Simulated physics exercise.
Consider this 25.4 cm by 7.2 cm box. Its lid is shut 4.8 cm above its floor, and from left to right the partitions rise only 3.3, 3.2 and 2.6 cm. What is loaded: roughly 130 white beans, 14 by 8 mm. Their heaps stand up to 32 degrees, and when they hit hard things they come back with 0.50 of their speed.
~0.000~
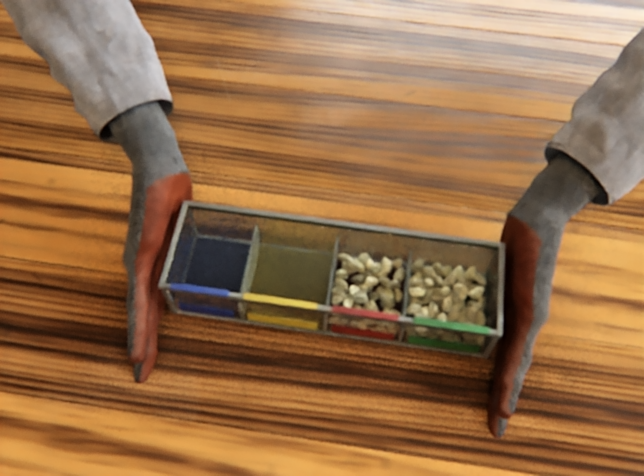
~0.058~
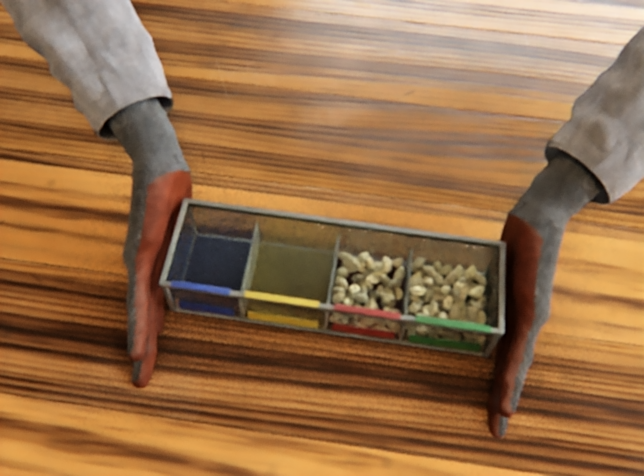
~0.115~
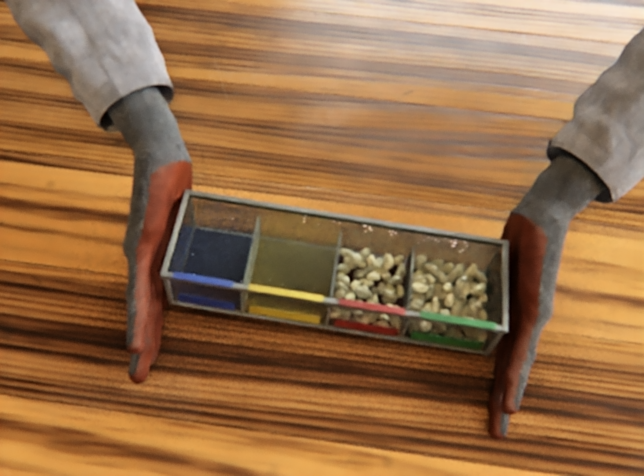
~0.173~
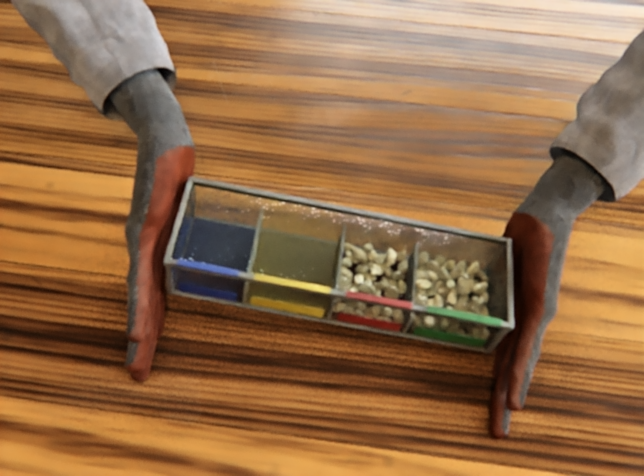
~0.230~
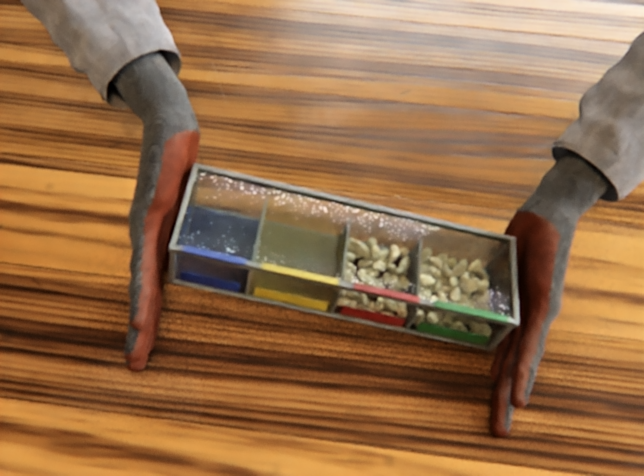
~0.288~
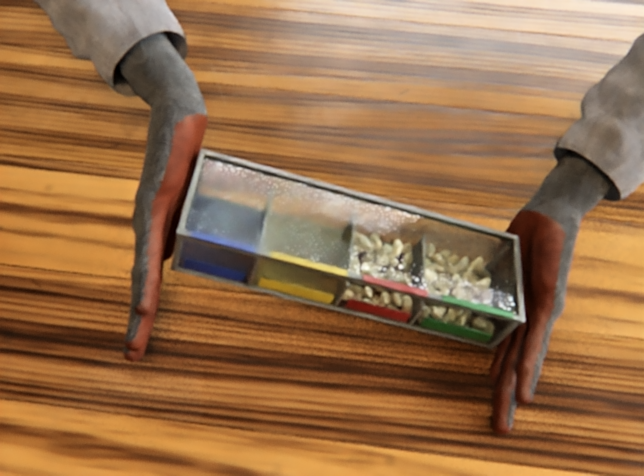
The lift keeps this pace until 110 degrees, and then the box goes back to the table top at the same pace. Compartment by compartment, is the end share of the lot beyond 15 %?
Red: Not beyond; blue: Not beyond; green: Beyond; yellow: Not beyond.
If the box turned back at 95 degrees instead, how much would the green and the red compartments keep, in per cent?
Then green would get 90 per cent and red 10 per cent.
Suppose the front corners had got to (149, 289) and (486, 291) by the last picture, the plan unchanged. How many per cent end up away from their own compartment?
About 70 per cent.
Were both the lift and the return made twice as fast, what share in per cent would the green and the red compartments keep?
The green compartment would end with 90 per cent and the red compartment with 10 per cent.
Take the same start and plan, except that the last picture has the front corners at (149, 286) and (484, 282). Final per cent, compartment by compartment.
Red 70, blue 30, green 0, yellow 0.
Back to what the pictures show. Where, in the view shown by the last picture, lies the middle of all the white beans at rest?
Near (456, 288).
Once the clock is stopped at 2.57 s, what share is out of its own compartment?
It comes to some 30 per cent.
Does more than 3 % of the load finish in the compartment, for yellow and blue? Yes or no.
Yellow: False; blue: False.
After 1.66 s, tilt 110 degrees; red 15 %, green 85 %.
Then, at 2.57 s, tilt 50 degrees; red 10 %, green 90 %.
After 3.48 s, tilt 0 degrees; red 10 %, green 90 %.
In the end, at 3.8 s, red 10 %, blue 0 %, green 90 %, yellow 0 %.
